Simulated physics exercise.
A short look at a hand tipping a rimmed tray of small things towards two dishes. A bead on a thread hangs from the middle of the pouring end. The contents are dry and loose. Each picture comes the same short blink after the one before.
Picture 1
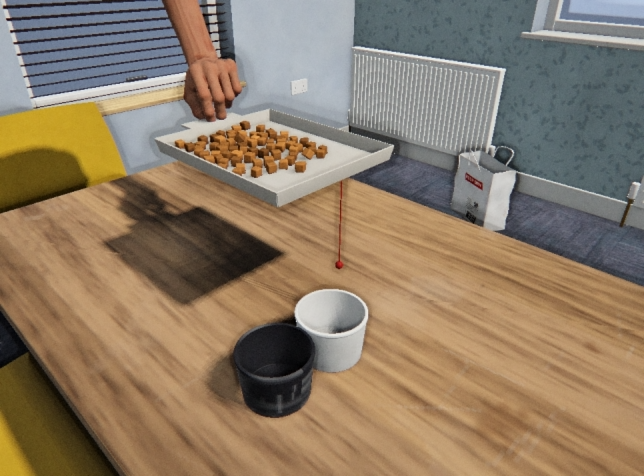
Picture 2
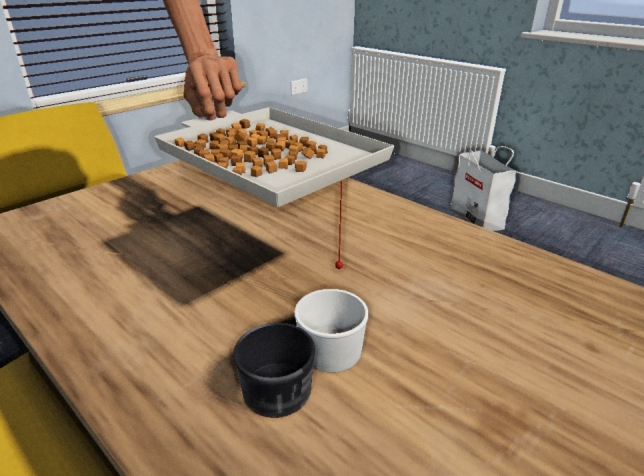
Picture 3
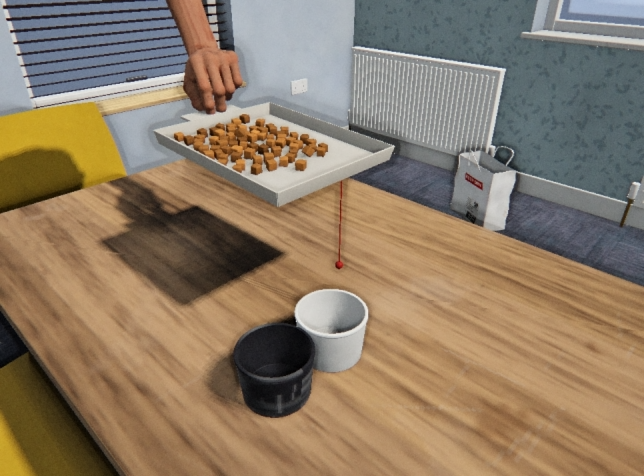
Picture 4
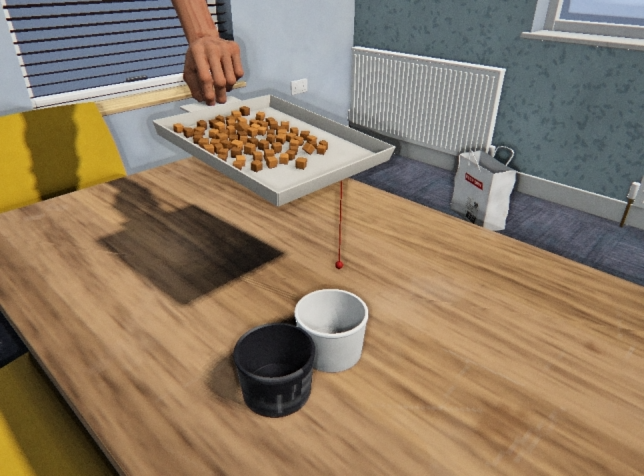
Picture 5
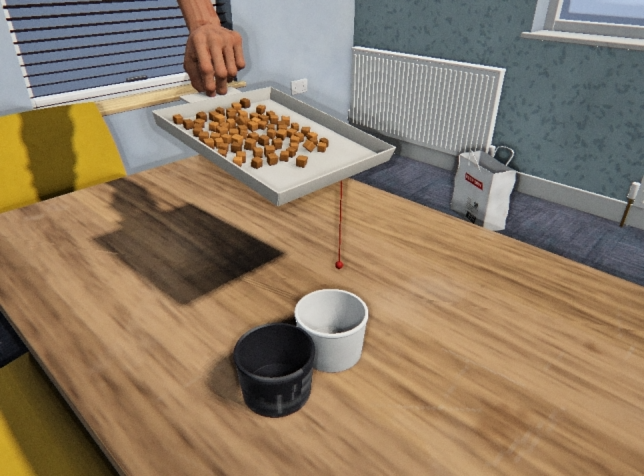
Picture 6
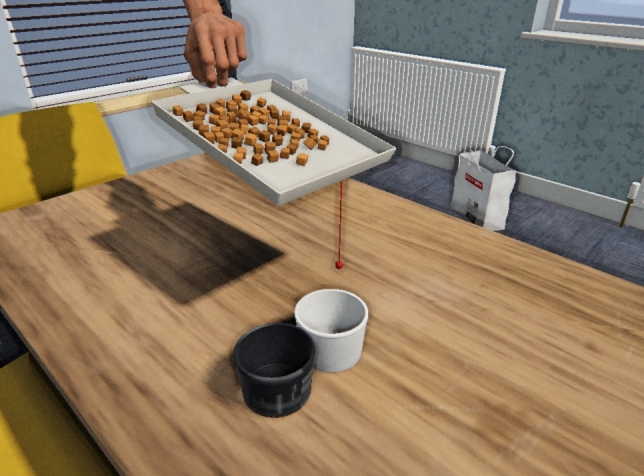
A hand held a pale rimmed tray of small brown cubes above a wooden table with a black dish and a white dish, then slowly raised its back edge, tilting it slightly.
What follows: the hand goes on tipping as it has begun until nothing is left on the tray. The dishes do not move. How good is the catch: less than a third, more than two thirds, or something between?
They take under a third between them.
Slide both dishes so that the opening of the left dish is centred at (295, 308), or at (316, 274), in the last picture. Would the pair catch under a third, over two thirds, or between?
First under a third, then below one third.
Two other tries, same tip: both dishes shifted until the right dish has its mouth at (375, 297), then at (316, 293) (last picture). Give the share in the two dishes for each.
Near 50 % and 0 %.
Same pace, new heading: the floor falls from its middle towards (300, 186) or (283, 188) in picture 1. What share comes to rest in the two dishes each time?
The first gives 60 %, the second 40 %.
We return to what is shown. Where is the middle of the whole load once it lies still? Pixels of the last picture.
Around (403, 337).
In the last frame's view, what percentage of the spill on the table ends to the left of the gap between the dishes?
Close to 0 per cent.
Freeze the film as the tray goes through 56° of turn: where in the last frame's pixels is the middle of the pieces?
Near (331, 153).
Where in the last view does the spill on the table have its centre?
Around (419, 335).
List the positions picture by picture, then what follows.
The first frame shows corners of the pouring end (277, 191) and (390, 145), level; middle of the load (243, 150), brown sugar cubes; left dish (302, 387); right dish (357, 344); bead on its thread (339, 265).
The second frame shows corners of the pouring end (277, 191) and (390, 146), level; middle of the load (243, 149).
The third frame shows corners of the pouring end (278, 191) and (390, 146), tipped barely, level across its low end; middle of the load (243, 146).
The fourth frame shows corners of the pouring end (278, 191) and (391, 146), tipped a little, level across its low end; middle of the load (243, 140).
The fifth frame shows corners of the pouring end (279, 191) and (392, 147), tipped a little, level across its low end; middle of the load (244, 135).
The sixth frame shows corners of the pouring end (280, 191) and (392, 148), tipped a little, level across its low end; middle of the load (244, 129); left dish (302, 387); right dish (357, 344).
Just after the last frame, tray tipped steeply; almost all on the tray; just a few in the air.
A moment on, tray tipped right over; almost all on the tray; just a few outside both.
Further on, tray tipped past a quarter turn; roughly a quarter in the right dish; the larger part outside both.
When it is over, tray tipped past a quarter turn; not one in the left dish; roughly a quarter in the right dish; the larger part outside both.
